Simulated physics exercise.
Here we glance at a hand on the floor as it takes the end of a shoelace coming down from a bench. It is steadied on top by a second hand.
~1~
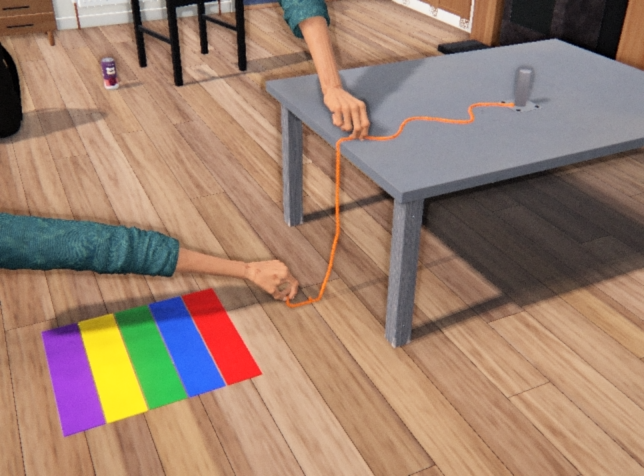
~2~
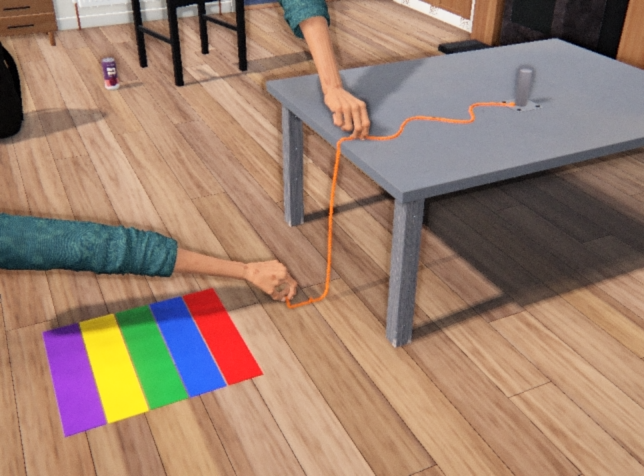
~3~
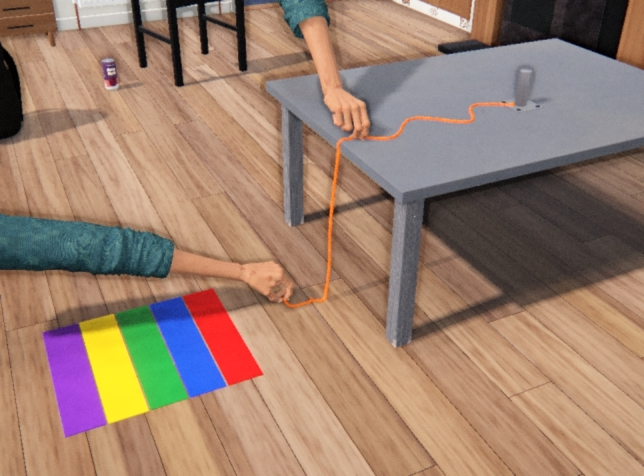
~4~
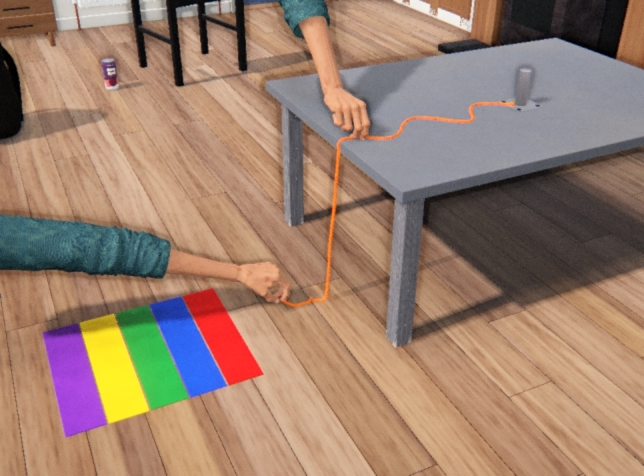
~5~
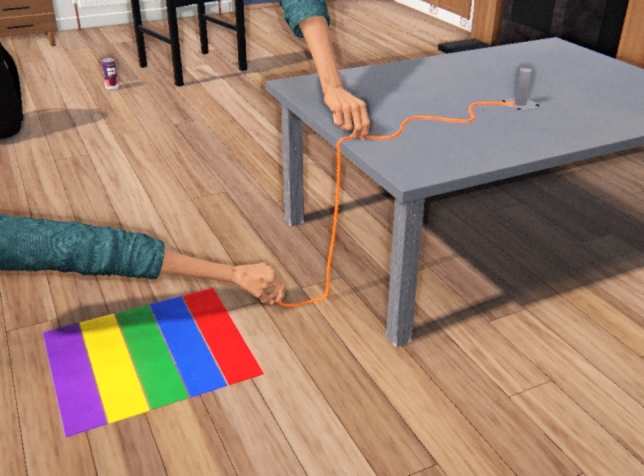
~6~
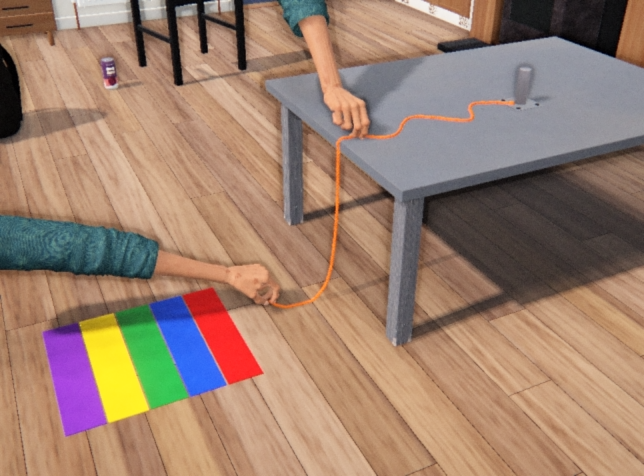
The clip opens on an orange shoelace running across a gray bench, under one hand at its edge, and down to another hand on the wooden floor beside a striped color mat. The lower hand slowly draws the lace's end slightly left, while the upper hand stays nearly still.
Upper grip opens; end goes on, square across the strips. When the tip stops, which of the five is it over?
The yellow one.
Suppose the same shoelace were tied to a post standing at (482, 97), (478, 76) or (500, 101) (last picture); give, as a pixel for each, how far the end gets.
Approximate pixels in order: (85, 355), (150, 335), (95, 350).
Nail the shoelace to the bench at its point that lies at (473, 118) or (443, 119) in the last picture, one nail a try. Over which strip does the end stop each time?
Green; green.
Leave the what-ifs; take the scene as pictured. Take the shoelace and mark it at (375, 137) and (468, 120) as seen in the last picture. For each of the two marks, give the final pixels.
Roughly at (329, 151), and the other roughly at (440, 119).
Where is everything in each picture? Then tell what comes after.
The first picture shows end (288, 297); red (236, 362); blue (199, 373); green (161, 384); yellow (121, 396); purple (80, 409).
The second picture shows end (287, 297); shoelace through (479, 105) (449, 121) (399, 134) (339, 154) (330, 224) (327, 291).
The third picture shows end (283, 299).
The fourth picture shows end (280, 299); shoelace through (479, 104) (449, 121) (399, 133) (339, 153) (332, 223) (327, 290).
The fifth picture shows end (275, 300).
The sixth picture shows end (269, 301); shoelace through (478, 103) (449, 119) (399, 132) (338, 152) (336, 222) (323, 288).
Early on, end near (170, 329); over blue.
Midway, end near (134, 339); over green.
At the end of the slack, end near (112, 345); over yellow. It gets as far as the yellow strip.
